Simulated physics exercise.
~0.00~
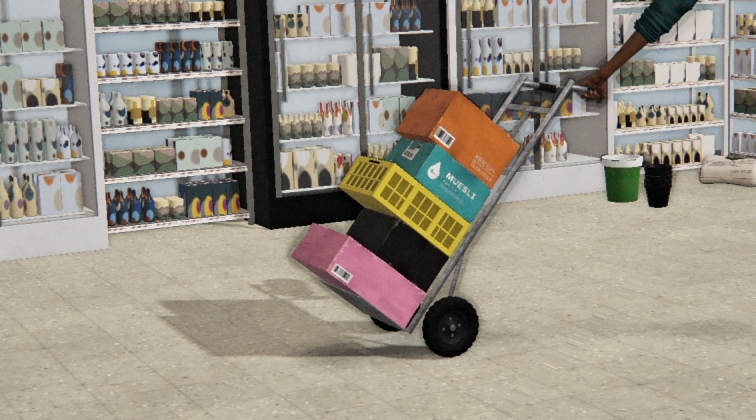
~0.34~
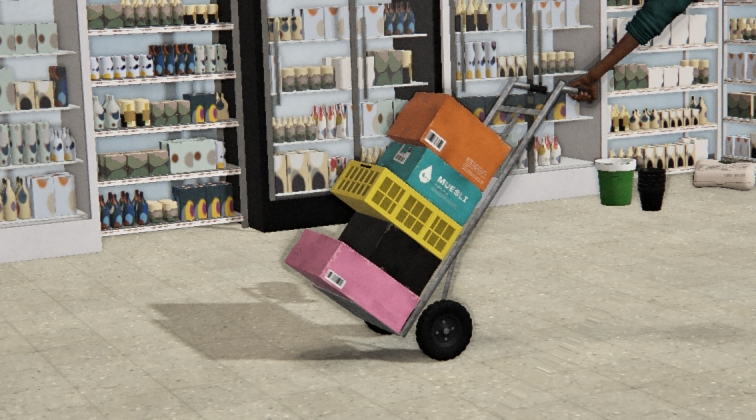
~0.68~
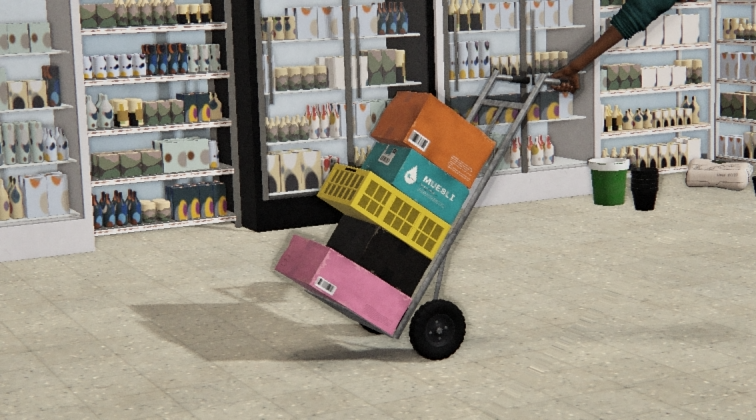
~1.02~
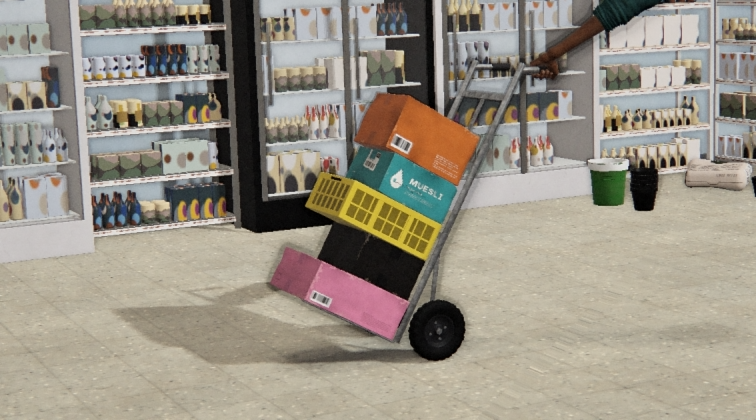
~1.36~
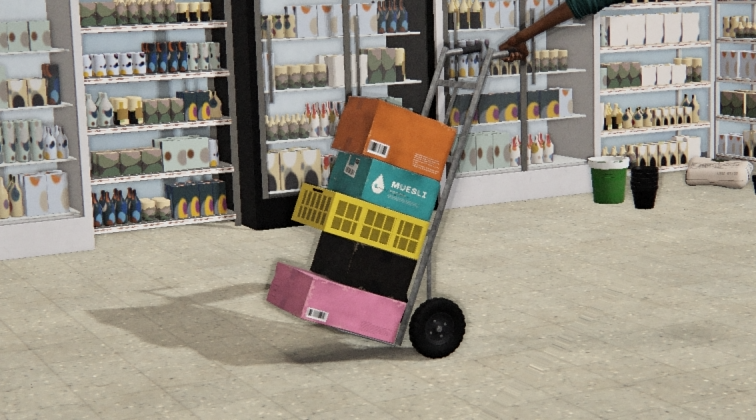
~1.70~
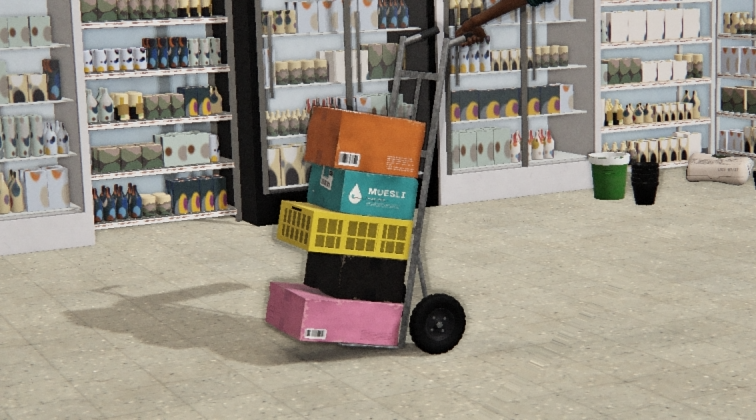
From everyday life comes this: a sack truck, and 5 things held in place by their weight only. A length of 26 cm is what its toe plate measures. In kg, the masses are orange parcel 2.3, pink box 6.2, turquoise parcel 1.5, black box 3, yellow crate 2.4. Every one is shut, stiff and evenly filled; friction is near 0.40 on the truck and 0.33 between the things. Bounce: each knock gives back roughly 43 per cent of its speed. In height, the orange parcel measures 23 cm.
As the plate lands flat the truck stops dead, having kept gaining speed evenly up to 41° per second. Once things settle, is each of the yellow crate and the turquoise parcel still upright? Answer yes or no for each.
Yellow crate: Yes, turquoise parcel: Yes.
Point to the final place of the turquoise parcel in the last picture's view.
You'll find it at about (340, 205).
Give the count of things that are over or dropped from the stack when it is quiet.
That makes 0.
By 2.00 s, truck upright.
By 2.20 s, truck upright; turquoise parcel 2 cm from its spot near (336, 205); orange parcel 3 cm from its spot.
When it is over (2.7 s), all 5 within 10 cm of the start. End places, in pixels of the last picture, yellow crate near (329, 247), turquoise parcel near (340, 205).
